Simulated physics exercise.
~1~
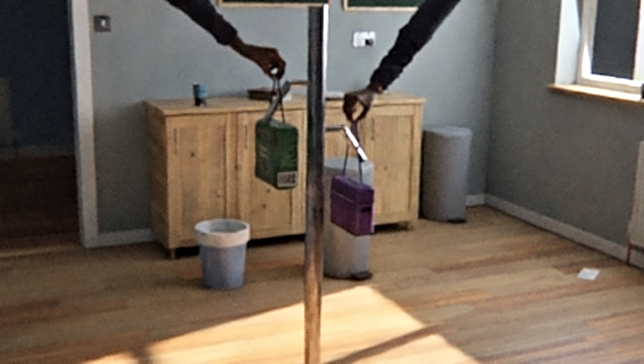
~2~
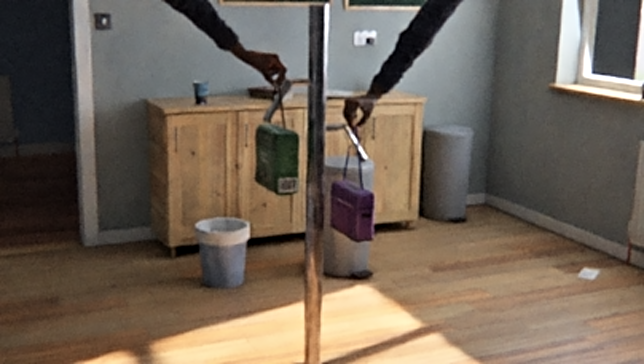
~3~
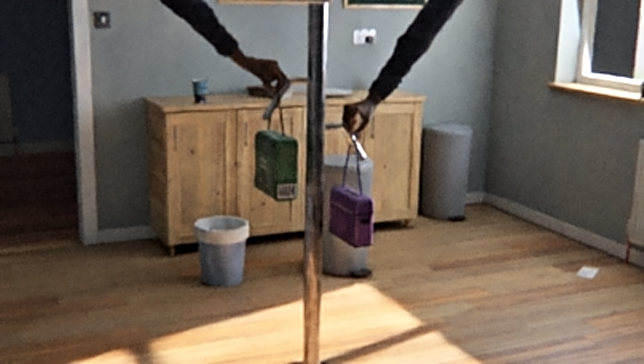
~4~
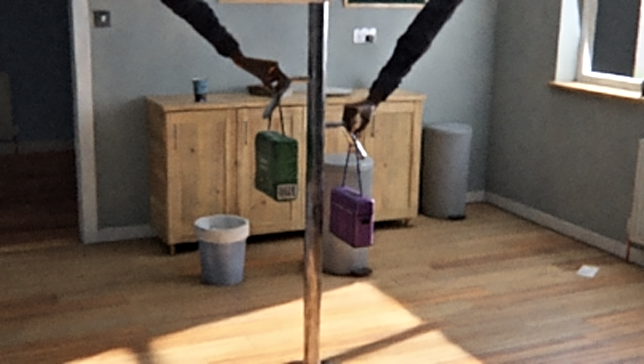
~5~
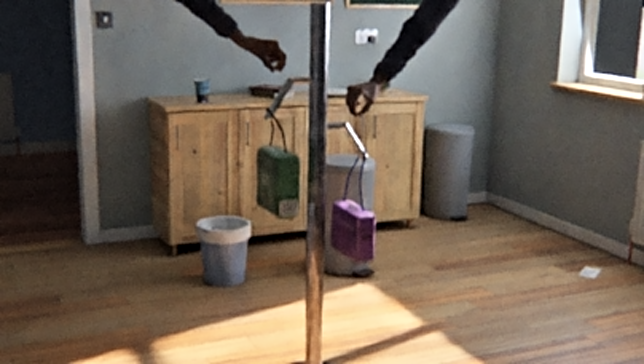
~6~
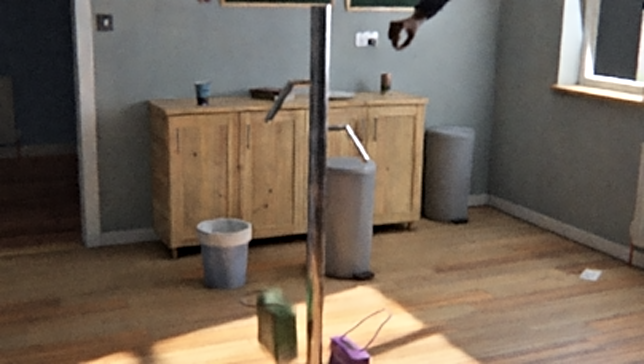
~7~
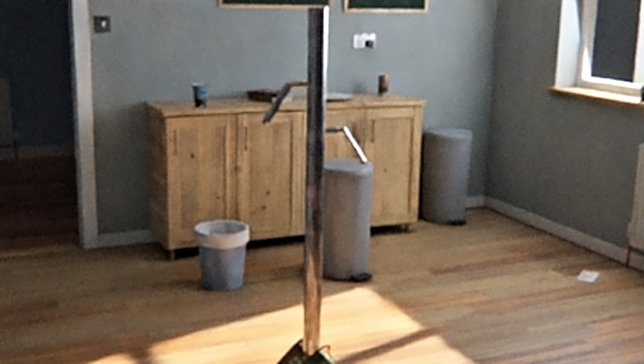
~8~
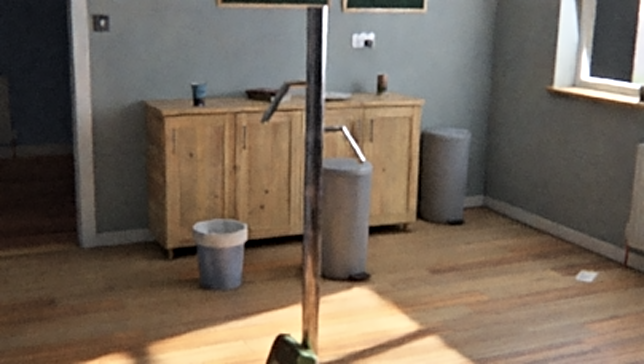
In a sunlit room with a wooden floor, two hands lowered a green bag and a purple case by their loops toward two pegs on a post and let go, but both dropped, leaving the green bag leaning at the post's foot and the purple case out of sight.
